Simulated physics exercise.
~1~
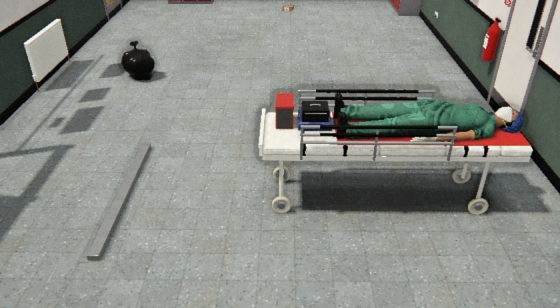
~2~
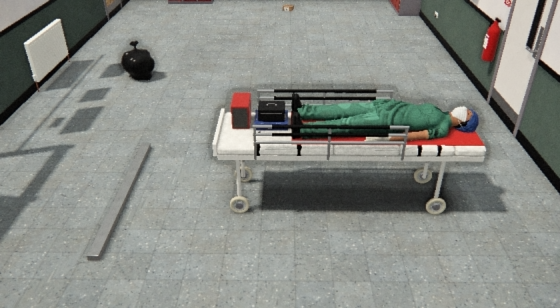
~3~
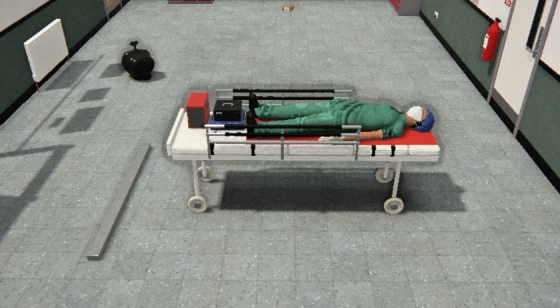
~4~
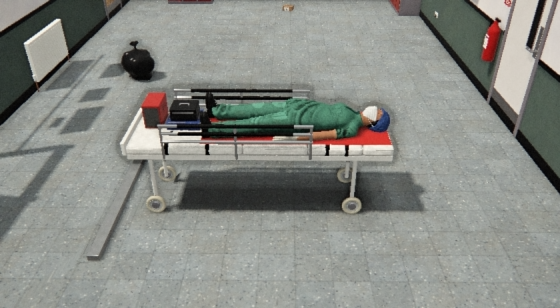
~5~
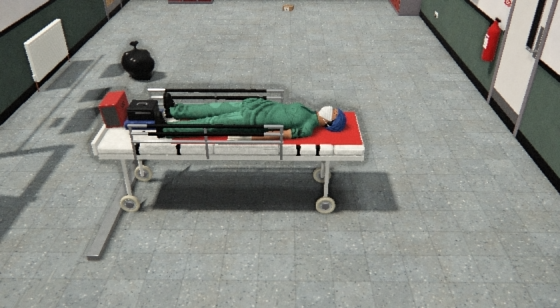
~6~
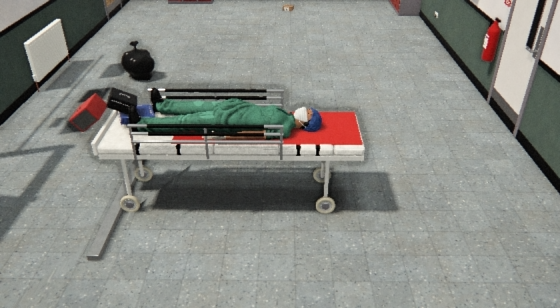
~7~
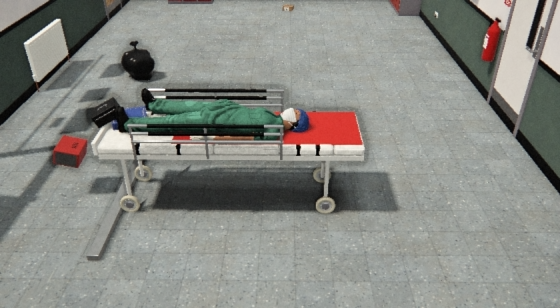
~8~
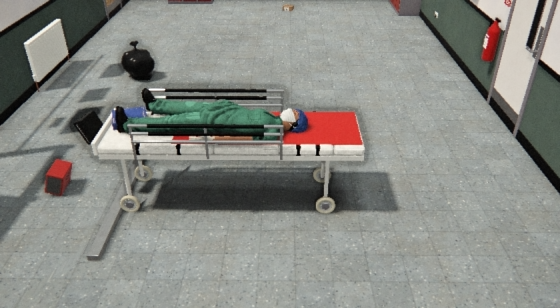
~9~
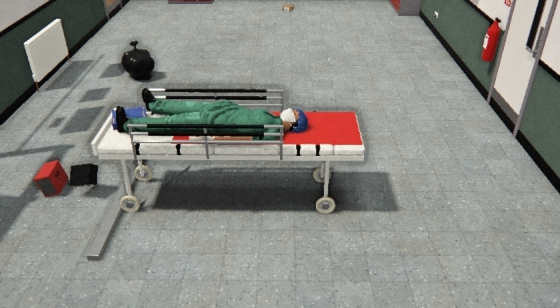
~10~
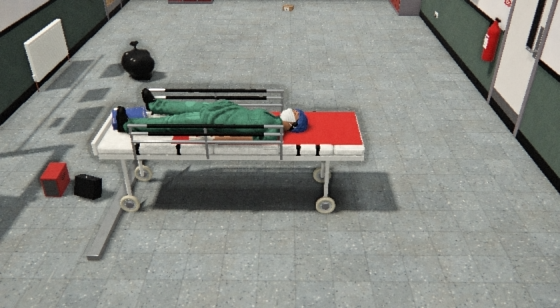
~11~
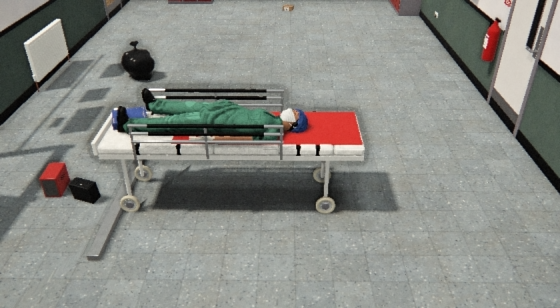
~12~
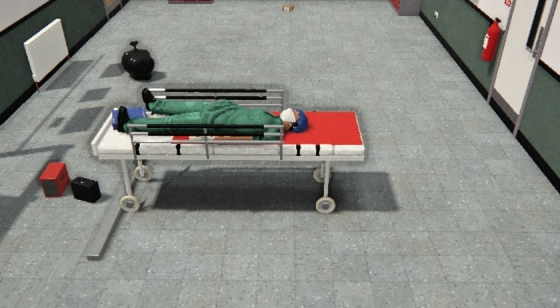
In a corridor, a trolley carrying a person stops abruptly, and two boxes tumble off its left end.
